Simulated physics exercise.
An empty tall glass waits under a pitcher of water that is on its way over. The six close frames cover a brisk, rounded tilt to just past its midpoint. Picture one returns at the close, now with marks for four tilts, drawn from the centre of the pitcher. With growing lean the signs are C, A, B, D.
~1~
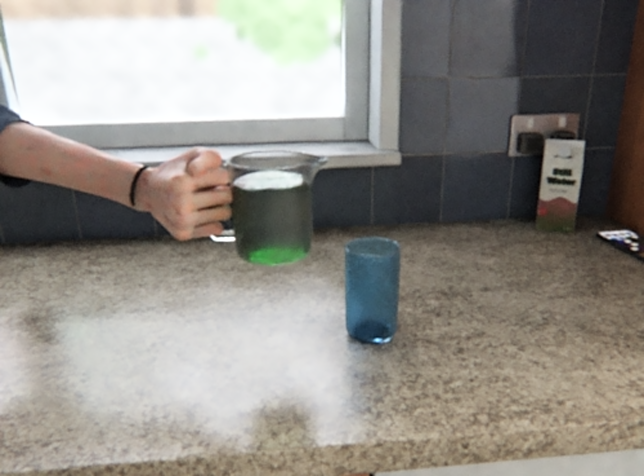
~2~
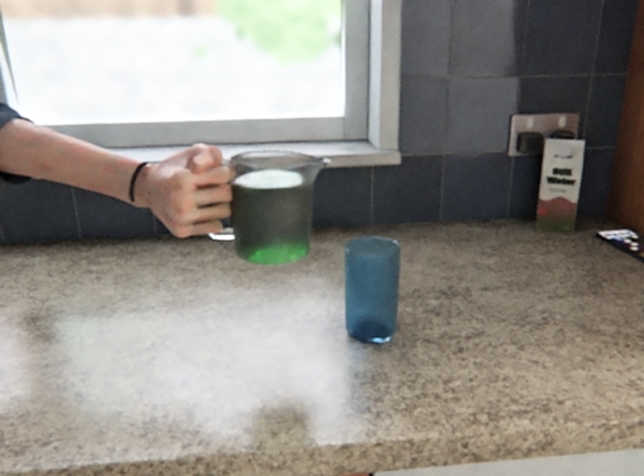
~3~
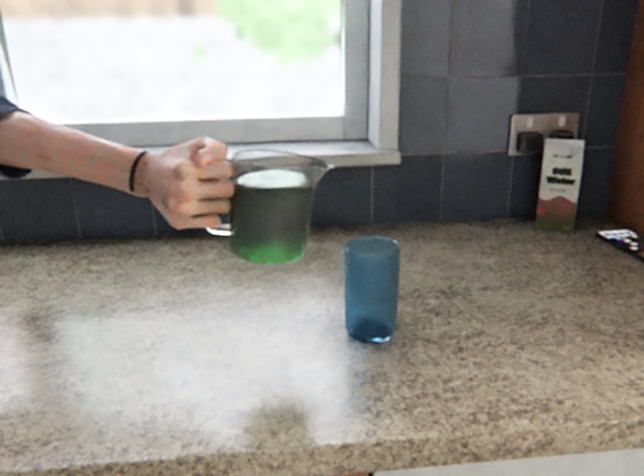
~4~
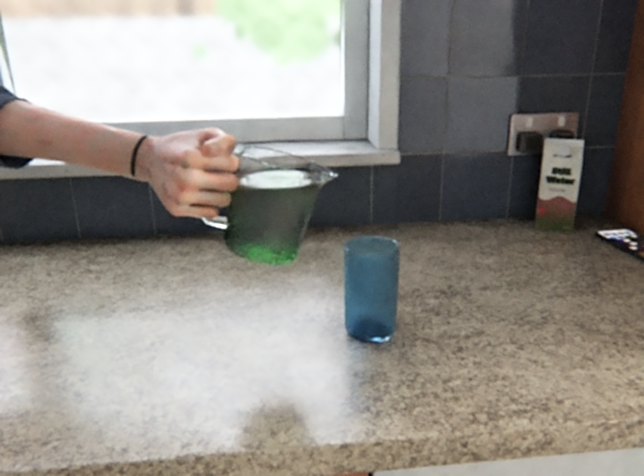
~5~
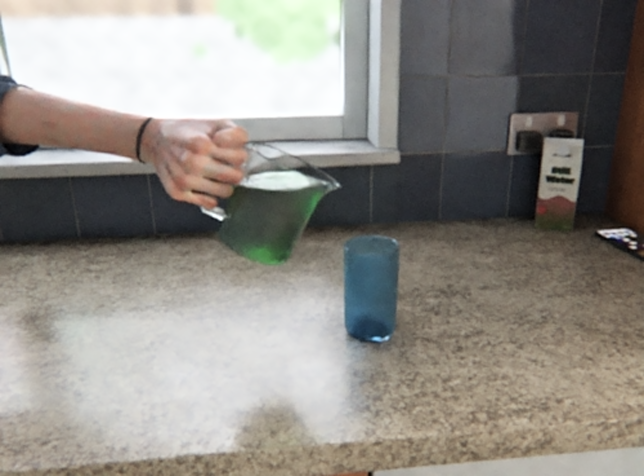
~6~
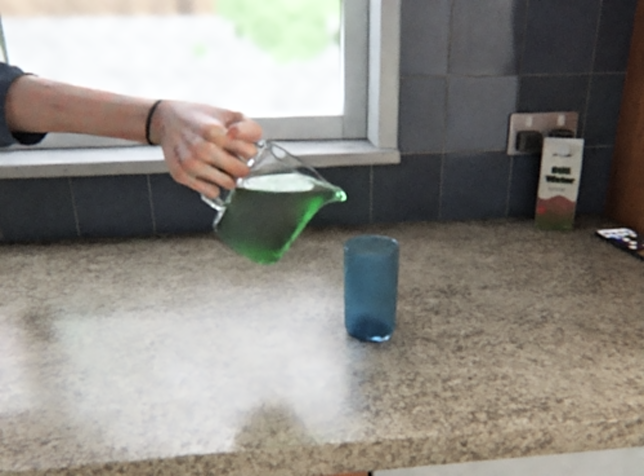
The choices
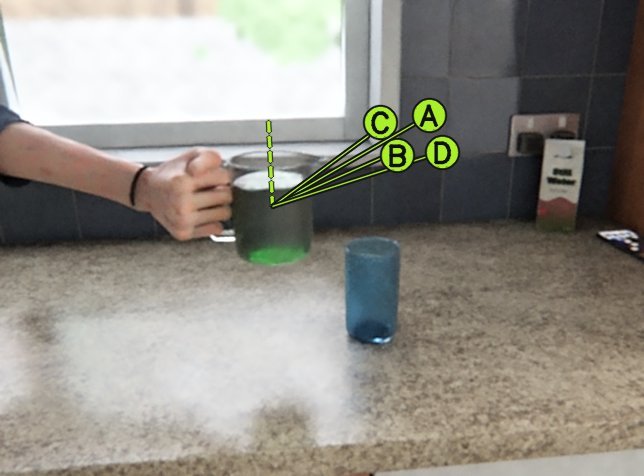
A hand holding a clear pitcher of green-tinted liquid above a kitchen counter gradually tilted it to the right, toward a tall blue glass, until the liquid reached the spout.
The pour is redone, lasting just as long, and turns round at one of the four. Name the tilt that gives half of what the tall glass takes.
The answer is mark C.
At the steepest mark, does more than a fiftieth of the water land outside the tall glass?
Yes, it does.
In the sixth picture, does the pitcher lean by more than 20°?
Yes, it does.
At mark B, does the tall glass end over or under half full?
Over half.
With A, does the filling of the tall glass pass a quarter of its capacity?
Yes.
On the marked copy, A at (414, 124); B at (380, 158); C at (368, 136); D at (426, 156).
For mark A, the tall glass ends with about 64 % of what it can hold.
For mark B, the tall glass ends with about 81 % of what it can hold.
For mark C, the tall glass ends with about 48 % of what it can hold.
For mark D, the tall glass ends with about 81 % of what it can hold; 12 % of the water is spilt.
